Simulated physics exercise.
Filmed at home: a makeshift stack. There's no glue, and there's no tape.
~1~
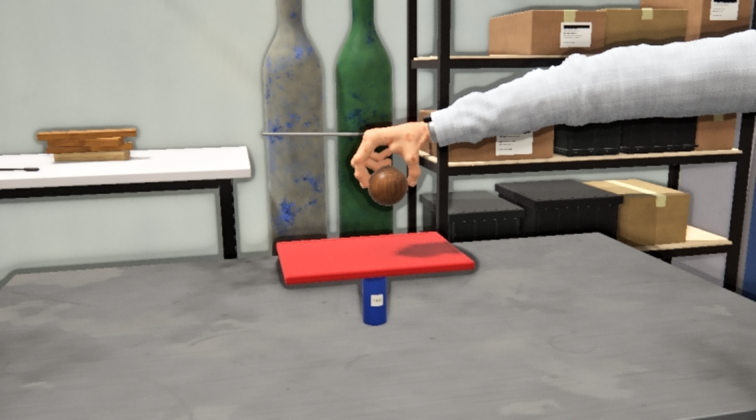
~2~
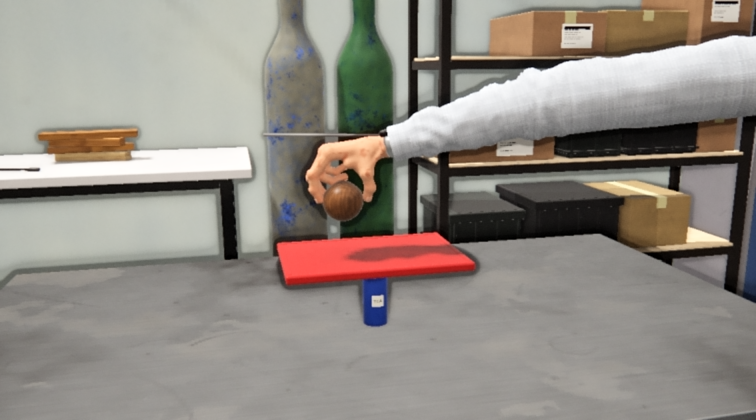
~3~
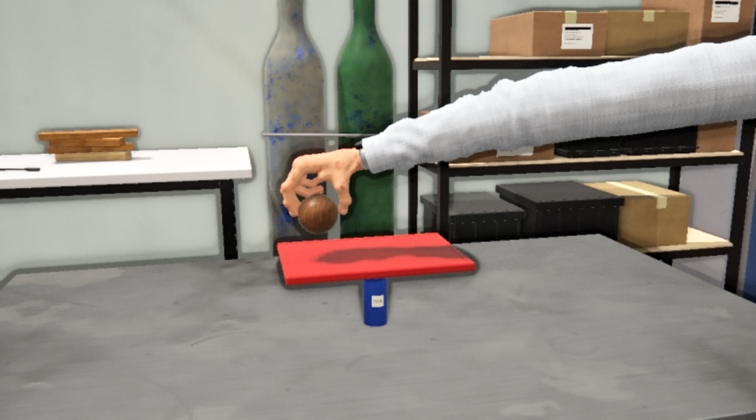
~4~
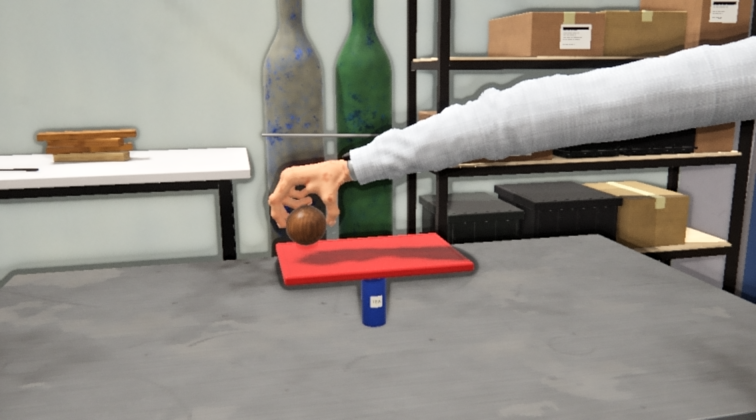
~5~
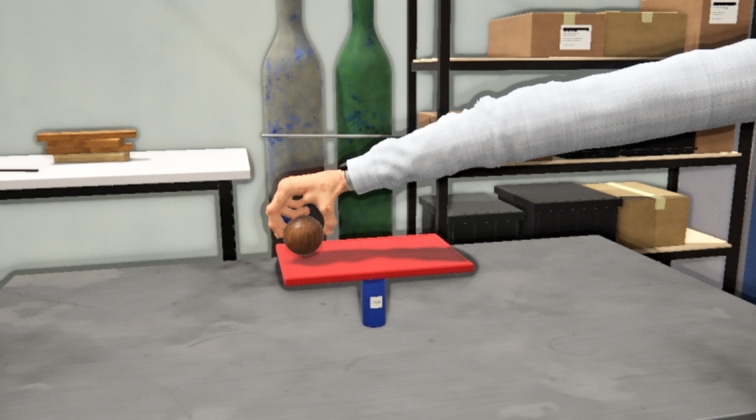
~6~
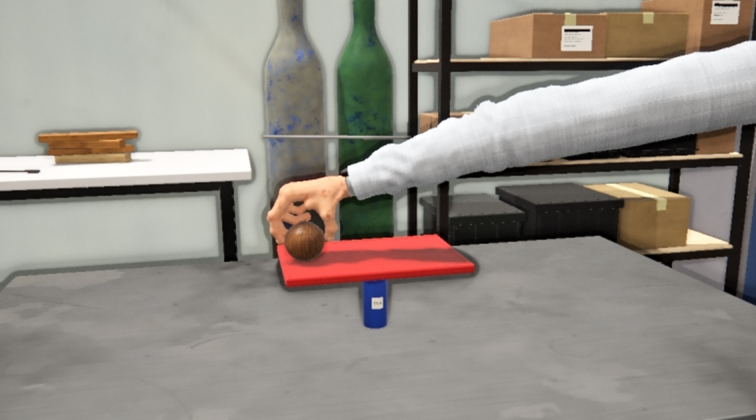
On a grey tabletop, a hand lowering a brown ball-like object leftward onto the left end of a red slab atop a blue cylinder.
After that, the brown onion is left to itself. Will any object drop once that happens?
Yes, fails.
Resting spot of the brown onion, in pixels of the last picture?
It ends near (284, 317).
Then, 0.30 s on from there, brown onion now fallen; red lid turned 22° from how it was put.
Then, 0.50 s on from there, red lid turned 54° from how it was put.
Then, 0.90 s on from there, red lid turned 50° from how it was put.
In the end, fallen, brown onion; toppled in the stack, red lid; blue shaker unmoved. At the end, from the last picture's camera, brown onion near (283, 317). The stack loses its balance.
